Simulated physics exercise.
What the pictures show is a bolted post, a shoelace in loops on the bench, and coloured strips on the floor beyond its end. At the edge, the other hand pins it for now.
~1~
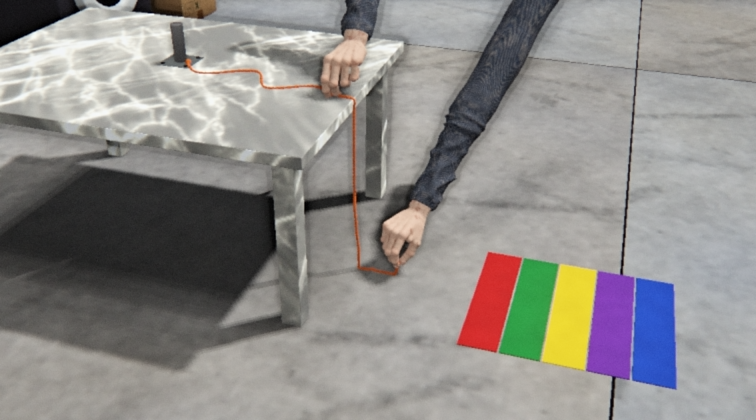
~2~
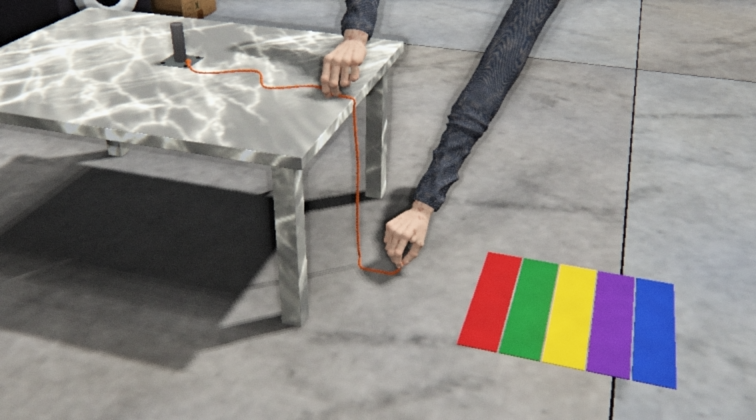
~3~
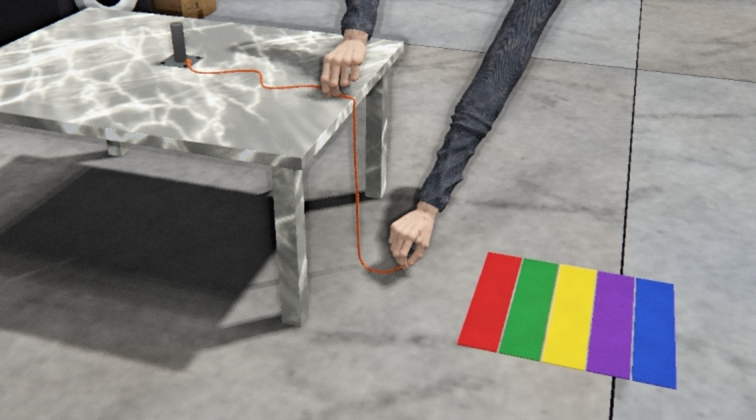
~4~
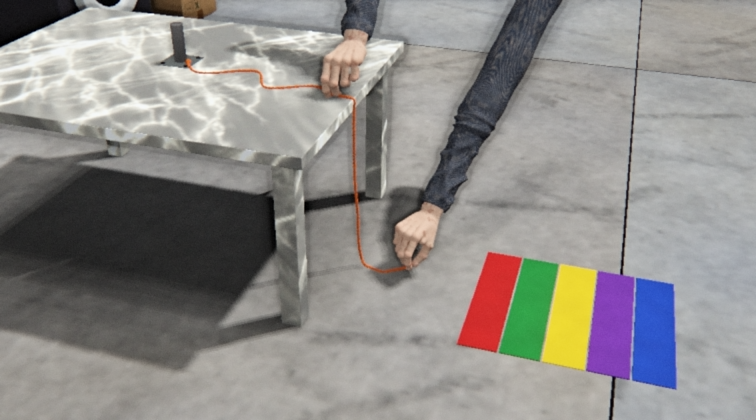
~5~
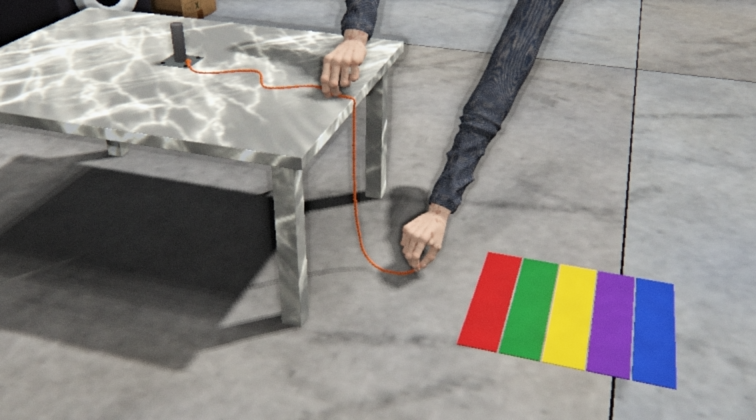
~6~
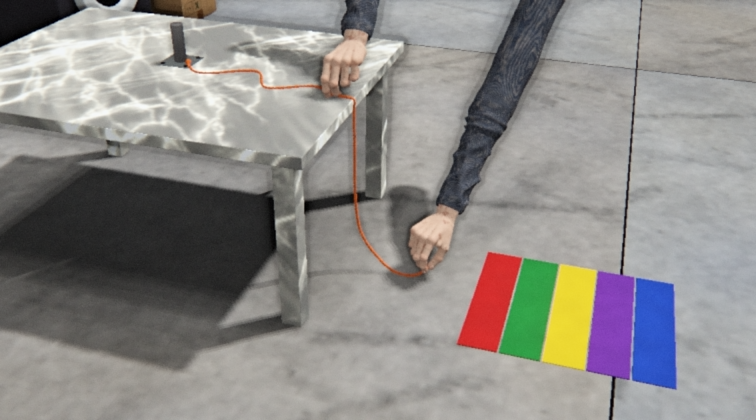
A hand slowly draws the orange string's lower end rightward while another pins it at the table's edge.
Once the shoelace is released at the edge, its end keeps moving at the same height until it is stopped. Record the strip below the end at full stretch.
Below the end: Yellow.
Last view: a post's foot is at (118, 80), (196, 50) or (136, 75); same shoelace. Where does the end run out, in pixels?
(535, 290), (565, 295) and (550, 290), in that order.
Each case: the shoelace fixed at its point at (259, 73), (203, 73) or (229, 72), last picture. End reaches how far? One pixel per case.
Roughly (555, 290), (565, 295) and (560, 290).
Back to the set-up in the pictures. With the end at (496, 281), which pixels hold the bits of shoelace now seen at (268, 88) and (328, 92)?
The first goes to (311, 85), the other to (357, 112).
Soon after, end near (496, 281); over red.
After that, end near (546, 290); over green.
At the stop, end near (577, 296); over yellow. The yellow one.
